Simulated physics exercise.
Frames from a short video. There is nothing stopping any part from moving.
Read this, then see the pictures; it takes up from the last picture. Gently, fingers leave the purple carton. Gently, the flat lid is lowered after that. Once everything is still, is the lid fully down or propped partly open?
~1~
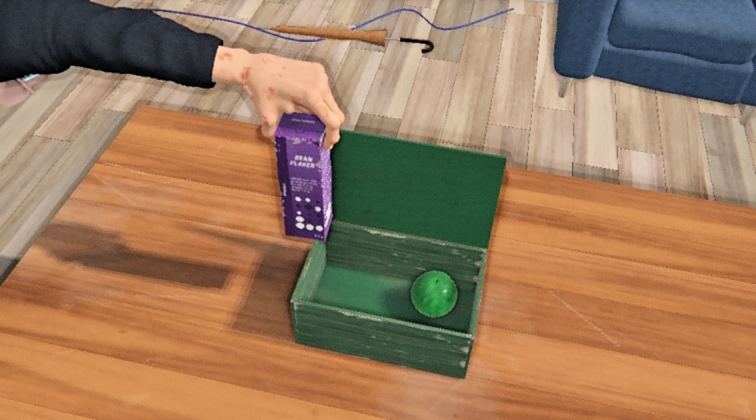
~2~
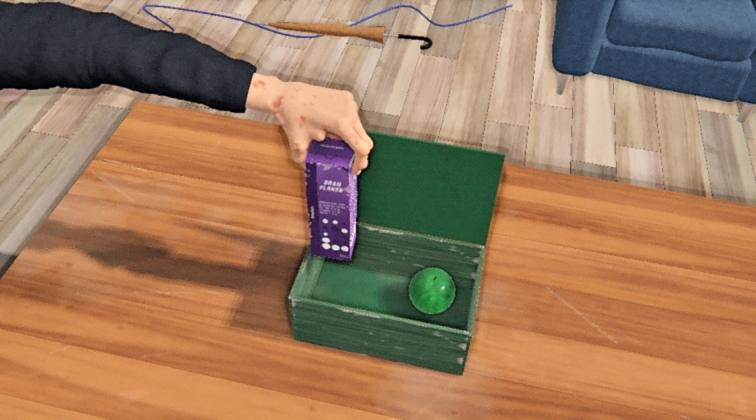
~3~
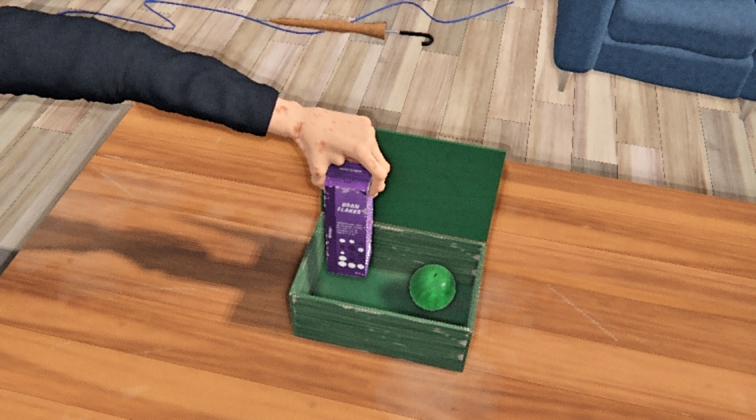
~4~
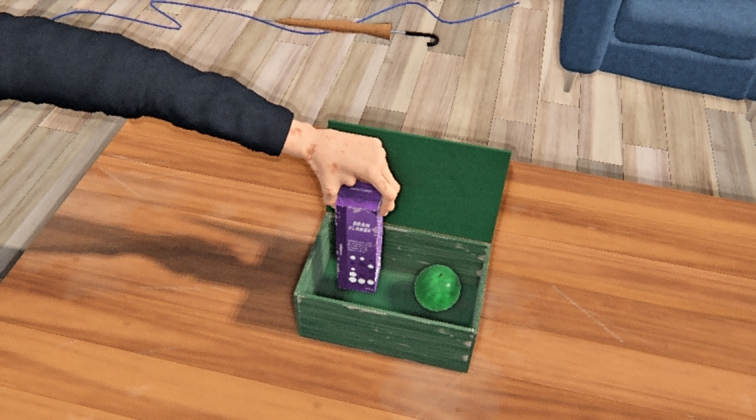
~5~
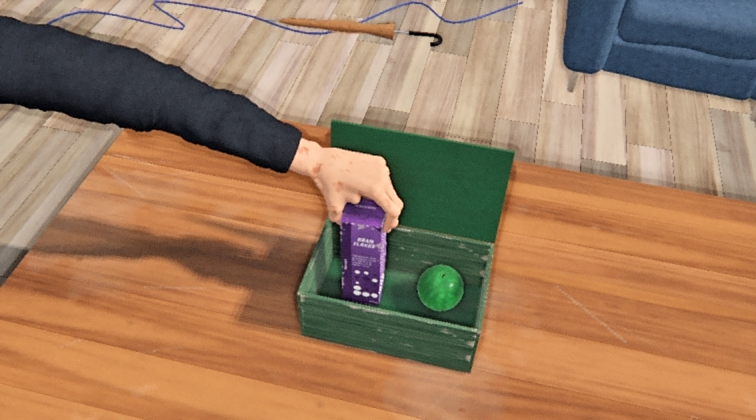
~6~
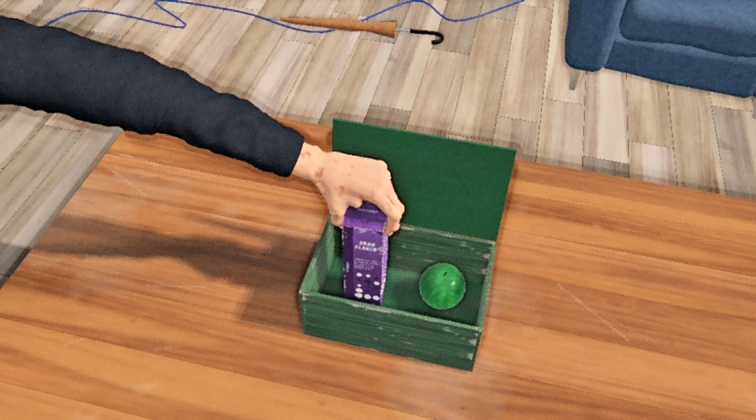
It is propped partly open.
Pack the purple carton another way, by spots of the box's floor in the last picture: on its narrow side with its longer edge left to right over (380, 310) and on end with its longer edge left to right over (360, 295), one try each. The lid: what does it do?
First time round it drops into place, and second time round it won't go down.
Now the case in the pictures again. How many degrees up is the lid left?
I'd say roughly 20 degrees above the rim.
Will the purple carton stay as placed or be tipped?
Once everything settles, it ends up at a slant.
Then, 1.20 s on from there, lid 81° above the rim.
Then, 1.80 s on from there, lid 51° above the rim; purple carton turned 9° from how it was put near (364, 264).
Then, 2.20 s on from there, lid 26° above the rim; purple carton turned 36° from how it was put near (358, 283).
Then, 3.90 s on from there, lid 22° above the rim; purple carton turned 49° from how it was put near (363, 274).
In the end, lid 22° above the rim; toppled in the box, purple carton; green apple unmoved. At the end, from the last picture's camera, purple carton near (363, 274).
